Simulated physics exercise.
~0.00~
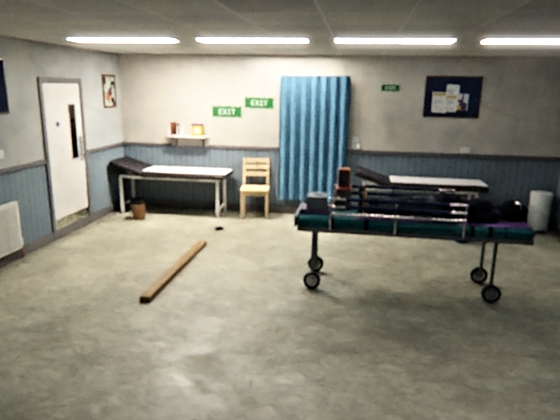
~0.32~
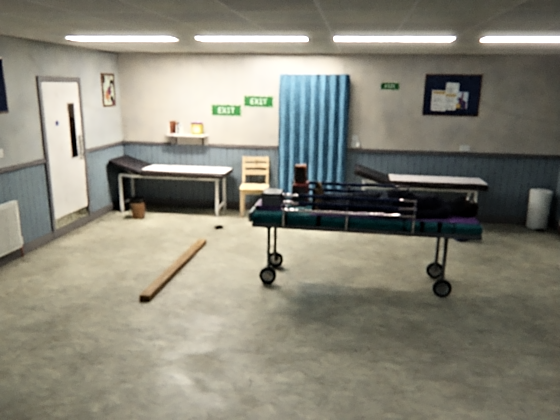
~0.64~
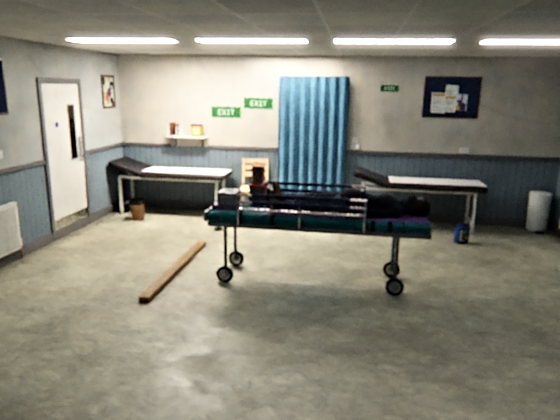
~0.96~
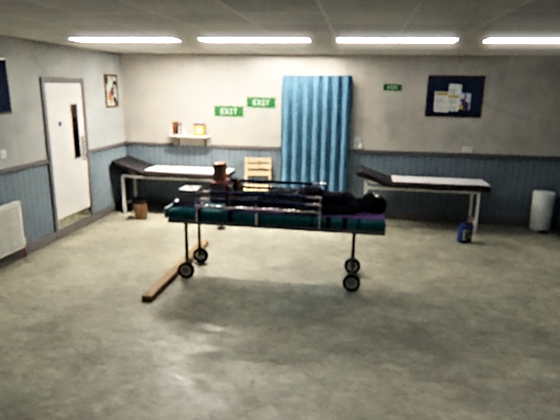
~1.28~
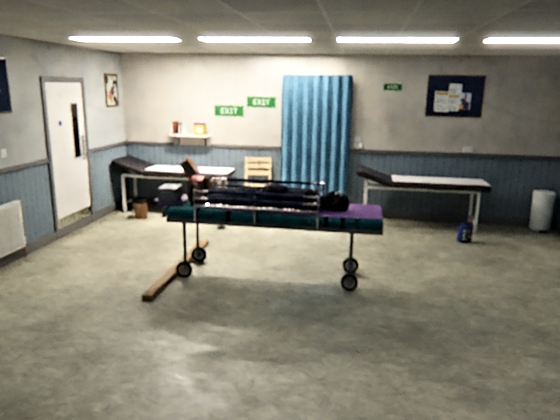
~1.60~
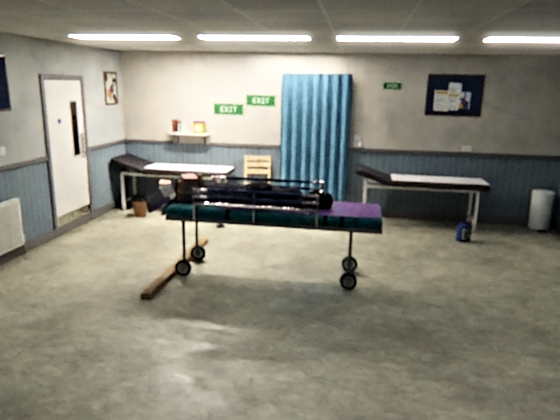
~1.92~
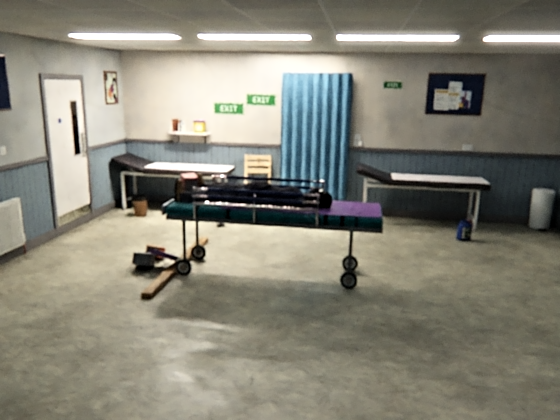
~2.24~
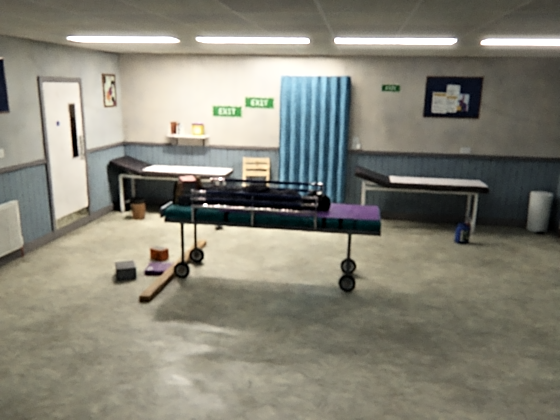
At the start, a wheeled trolley carrying a limp, dark-clothed person and several loose things stands at the right of a clinic room, with a wooden sill on the floor to its left. The trolley rolls left, feet first, until it meets the sill and stops, staying flat. The person and the loose things keep sliding left along the top, and the orange pump tips over the foot end. The grey case and purple folder follow it down to the floor. At the end, the red monitor is still aboard, and the person's left ankle rests short of the foot end.
